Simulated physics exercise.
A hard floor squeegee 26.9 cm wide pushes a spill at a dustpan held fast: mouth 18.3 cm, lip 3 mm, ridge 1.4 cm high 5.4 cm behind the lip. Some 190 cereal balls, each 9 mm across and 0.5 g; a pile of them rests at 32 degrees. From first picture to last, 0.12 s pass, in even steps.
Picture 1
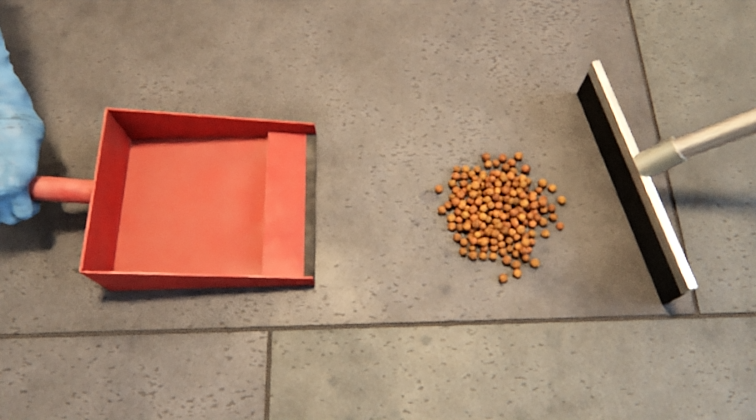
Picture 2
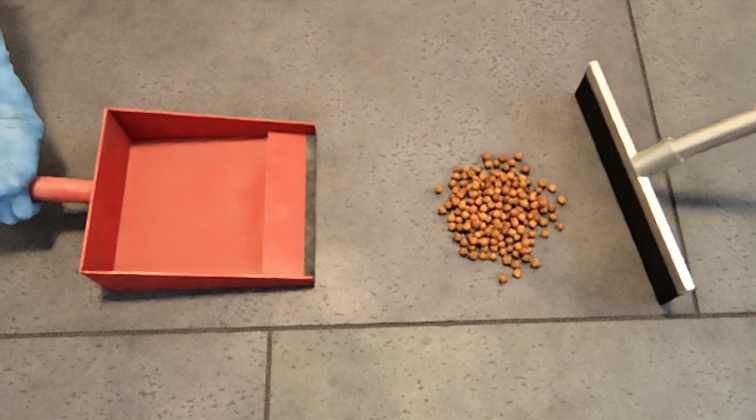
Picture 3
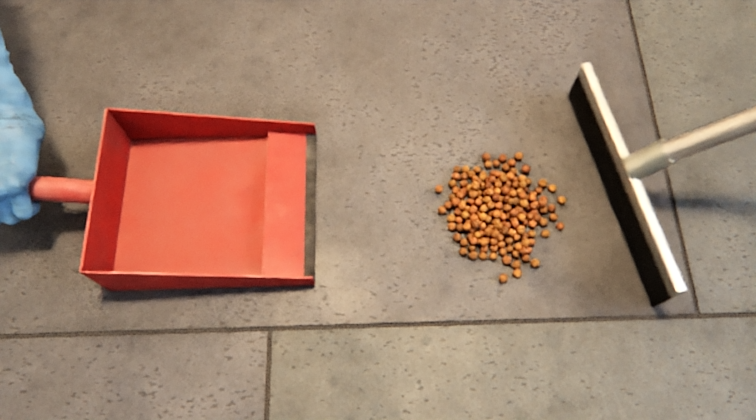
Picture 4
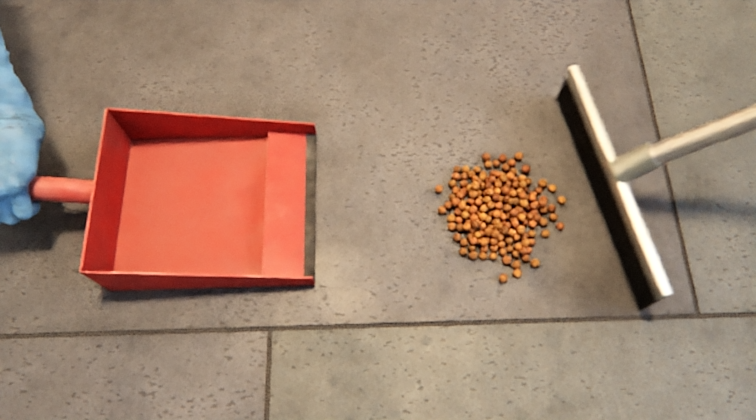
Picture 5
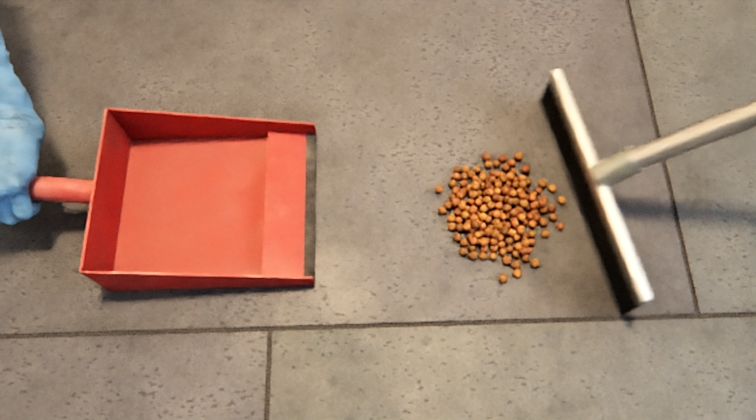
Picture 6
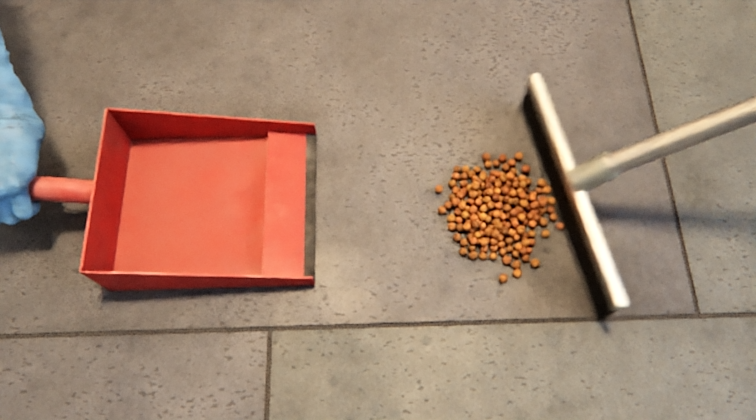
A squeegee on a pale handle slid left across the grey tiles, slowly at first, until its black edge touched the pile of small brown balls, while a blue-gloved hand kept a red dustpan still.
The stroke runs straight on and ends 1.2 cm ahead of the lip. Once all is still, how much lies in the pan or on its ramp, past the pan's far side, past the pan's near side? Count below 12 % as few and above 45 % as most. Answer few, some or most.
Pan: Some, far side: Few, near side: Some.
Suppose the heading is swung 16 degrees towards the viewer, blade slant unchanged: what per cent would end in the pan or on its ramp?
Then about 25 per cent.
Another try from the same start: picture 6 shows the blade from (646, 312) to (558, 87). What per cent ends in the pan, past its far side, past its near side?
Pan 20, far 0, near 50.
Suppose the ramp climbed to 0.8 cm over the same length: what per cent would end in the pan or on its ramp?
In that case some 40 per cent.
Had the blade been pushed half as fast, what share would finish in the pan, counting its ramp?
Then about 25 per cent.
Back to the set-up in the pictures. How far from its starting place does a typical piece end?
Roughly 24 cm.
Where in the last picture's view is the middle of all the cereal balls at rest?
At about (296, 256).
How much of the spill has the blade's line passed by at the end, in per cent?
About 0 per cent.
Then, 0.12 s after the last picture, middle of the blade 14 cm from the lip; 0 % over the lip, far side 0 %, near side 15 %.
Then, 0.20 s after the last picture, middle of the blade 6 cm from the lip; 0 % over the lip, far side 5 %, near side 25 %.
Then, 0.41 s after the last picture, middle of the blade 4 cm from the lip; 35 % over the lip, far side 5 %, near side 35 %.
In the end, pan 35 %, far side 5 %, near side 35 %, in front of the lip or behind the blade 30 %.
